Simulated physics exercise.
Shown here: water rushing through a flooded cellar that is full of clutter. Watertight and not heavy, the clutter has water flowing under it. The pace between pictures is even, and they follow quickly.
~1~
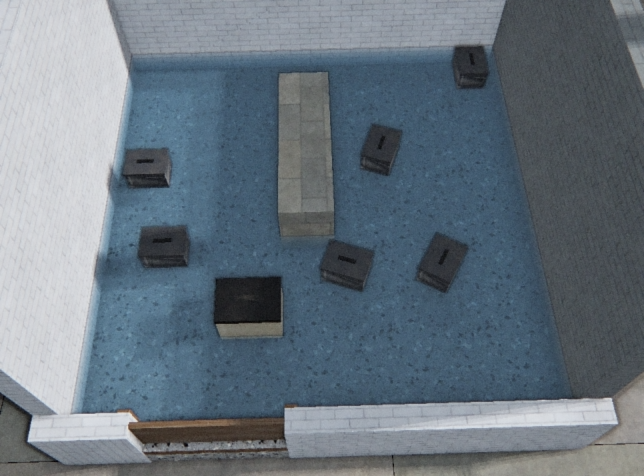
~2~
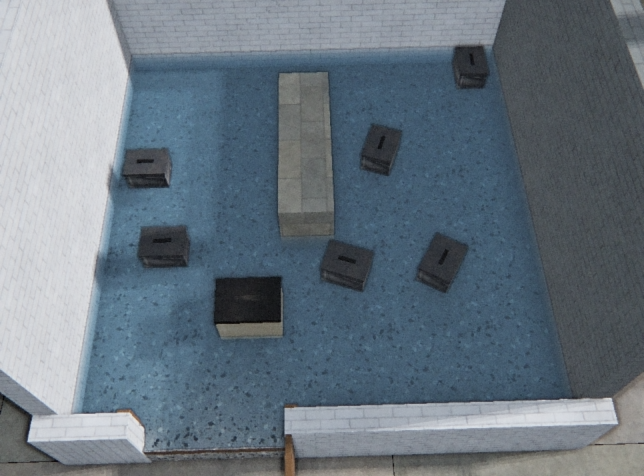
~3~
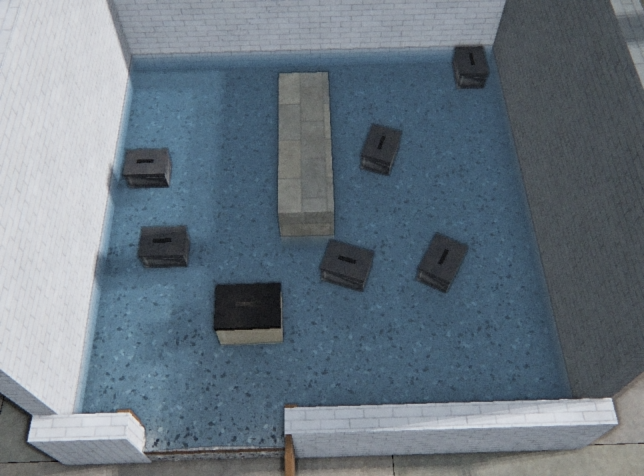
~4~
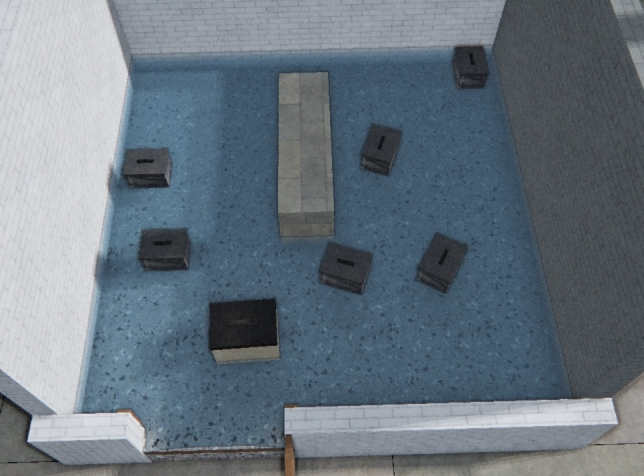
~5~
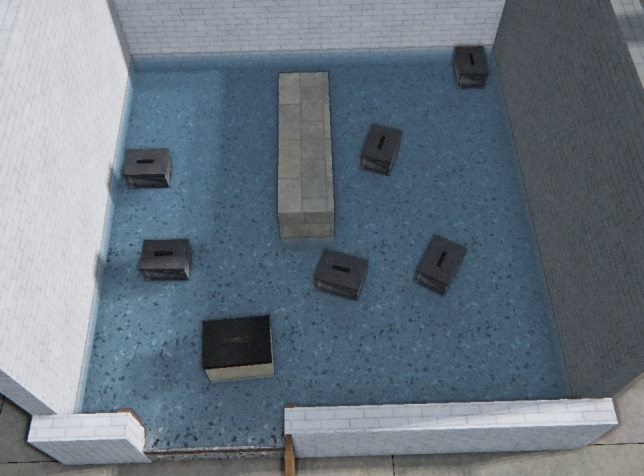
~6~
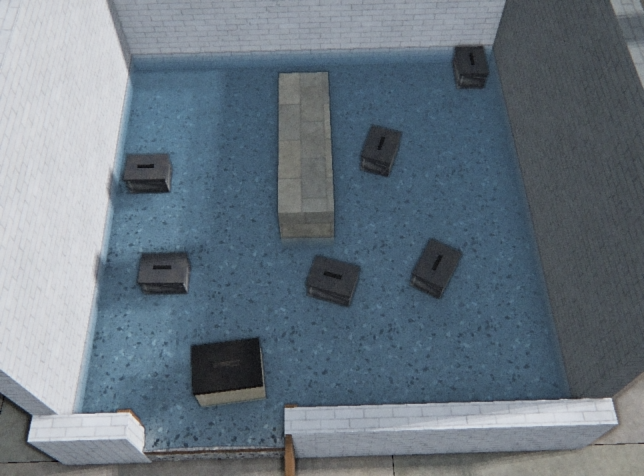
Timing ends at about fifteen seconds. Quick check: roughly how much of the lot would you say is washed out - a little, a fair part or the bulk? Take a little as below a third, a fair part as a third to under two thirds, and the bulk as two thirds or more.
I would say the bulk.
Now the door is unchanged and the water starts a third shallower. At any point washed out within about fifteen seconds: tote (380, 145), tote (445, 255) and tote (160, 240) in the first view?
In that order: Remains, swept away, swept away.
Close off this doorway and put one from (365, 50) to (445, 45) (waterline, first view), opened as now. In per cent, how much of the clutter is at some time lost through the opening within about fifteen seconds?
Roughly 40 per cent.
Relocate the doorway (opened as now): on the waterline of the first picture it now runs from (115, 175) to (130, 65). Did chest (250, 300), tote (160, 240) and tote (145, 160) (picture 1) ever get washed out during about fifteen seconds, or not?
Taking them in turn, the first is flushed away, the second is flushed away and the third is flushed away.
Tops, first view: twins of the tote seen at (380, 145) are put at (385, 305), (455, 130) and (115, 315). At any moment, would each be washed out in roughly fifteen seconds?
Per object, in the order given: Exits at some point / never exits / exits at some point.
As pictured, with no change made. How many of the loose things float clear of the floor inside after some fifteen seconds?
My tally gives 2.
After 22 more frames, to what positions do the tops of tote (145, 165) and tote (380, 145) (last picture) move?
Estimated positions: (135, 350); (370, 244).
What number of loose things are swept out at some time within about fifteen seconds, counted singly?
Result - 5.
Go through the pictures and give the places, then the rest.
A chest at (248, 299), afloat; a tote at (162, 241) floats; 0 of 7 have shifted, in the first picture.
A chest at (248, 299), afloat; a tote at (162, 241) floats; 0 of 7 have shifted, in the second picture.
A chest at (248, 305), afloat, close to its start; a tote at (162, 241) floats; 0 of 7 have shifted, in the third picture.
A chest at (243, 323) floats, close to its start; a tote at (163, 244), afloat; 1 of 7 have shifted, in the fourth picture.
A chest at (237, 341) floats, a stride from its start; a tote at (164, 254) floats, close to its start; 3 of 7 have shifted, in the fifth picture.
A chest at (226, 365) floats, a stride from its start; a tote at (162, 268), afloat, close to its start; 4 of 7 have shifted, in the sixth picture.
A moment on, 1 of 7 are out; 6 afloat.
Next, 3 of 7 are out; 4 afloat.
Later, 4 of 7 are out; 3 afloat.
In the end, 5 of 7 are out; 2 afloat.
